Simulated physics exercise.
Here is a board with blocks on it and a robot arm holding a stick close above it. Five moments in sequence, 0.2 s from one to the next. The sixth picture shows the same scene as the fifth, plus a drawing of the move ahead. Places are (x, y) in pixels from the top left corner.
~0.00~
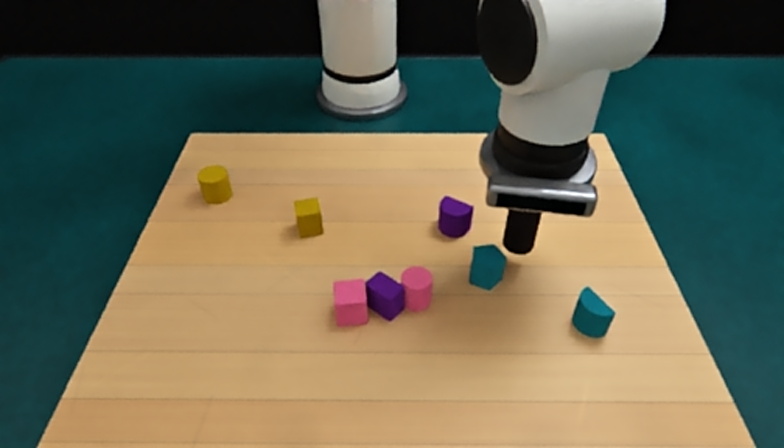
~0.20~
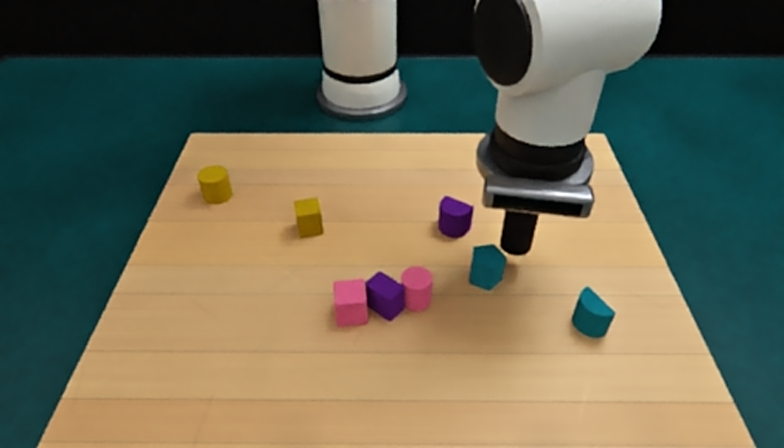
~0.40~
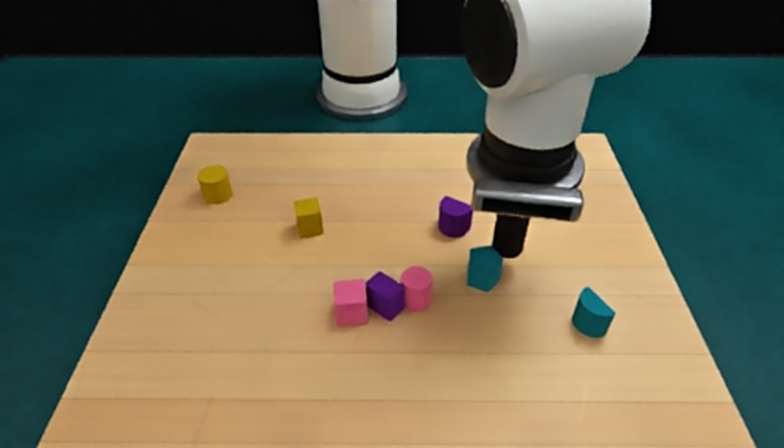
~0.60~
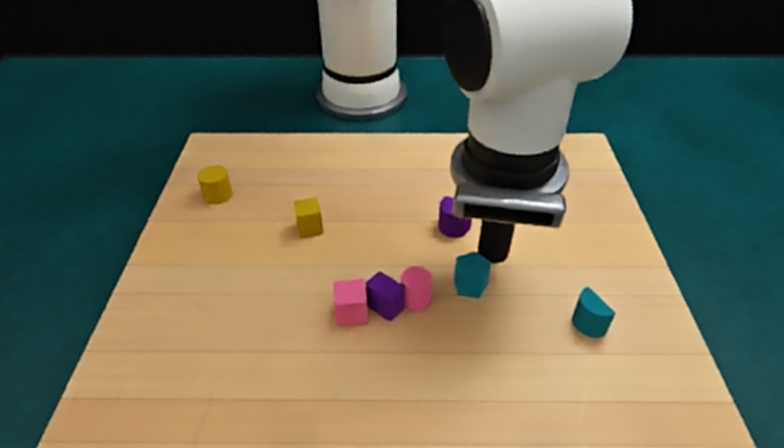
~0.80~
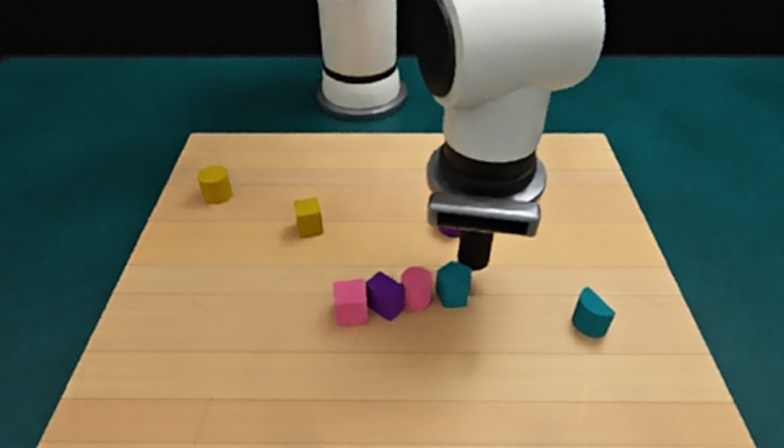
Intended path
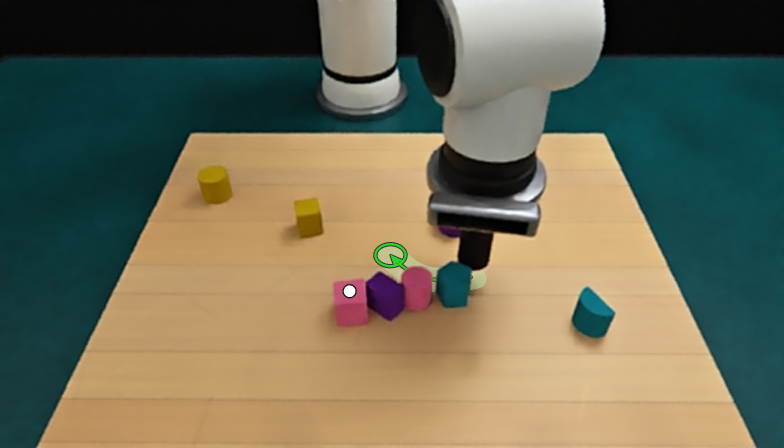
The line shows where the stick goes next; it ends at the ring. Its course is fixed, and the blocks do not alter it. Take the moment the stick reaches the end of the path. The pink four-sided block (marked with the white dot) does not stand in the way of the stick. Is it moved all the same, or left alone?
That block stands still.
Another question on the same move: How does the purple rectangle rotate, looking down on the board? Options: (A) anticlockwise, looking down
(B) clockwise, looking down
(B)
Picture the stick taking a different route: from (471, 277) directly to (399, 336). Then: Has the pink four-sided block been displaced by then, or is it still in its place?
Once the path ends, it is somewhere new.
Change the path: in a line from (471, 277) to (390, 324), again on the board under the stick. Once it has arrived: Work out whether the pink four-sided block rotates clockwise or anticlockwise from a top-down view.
My prediction: CW.
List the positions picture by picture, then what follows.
The first picture shows lower end of the stick (518, 245), tops of blocks, pink four-sided block (350, 291), purple rectangle (385, 285), pink round block (417, 277), turquoise pentagon (488, 255).
The second picture shows stick (515, 246), blocks as before.
The third picture shows stick (507, 249), turquoise pentagon (485, 257).
The fourth picture shows stick (493, 254), turquoise pentagon (473, 263).
The fifth picture shows stick (473, 261), pink four-sided block (350, 291), purple rectangle (385, 285), pink round block (417, 277), turquoise pentagon (456, 273).
The drawn path runs from (471, 277) over (440, 280) and (411, 272) to (390, 255); the dot is on the pink four-sided block.
What follows on the original path. One third of the way, stick (441, 264); purple rectangle (380, 288), turned 20° clockwise; pink round block (409, 284); turquoise pentagon (444, 283), turned 15° anticlockwise.
Two thirds of the way, stick (410, 255); purple rectangle (380, 288), turned 25° clockwise; pink round block (409, 284); turquoise pentagon (444, 283), turned 20° anticlockwise.
At the end, stick (390, 239); pink four-sided block not moved; purple rectangle (380, 288), turned 25° clockwise; pink round block (409, 284); turquoise pentagon (444, 283), turned 20° anticlockwise.
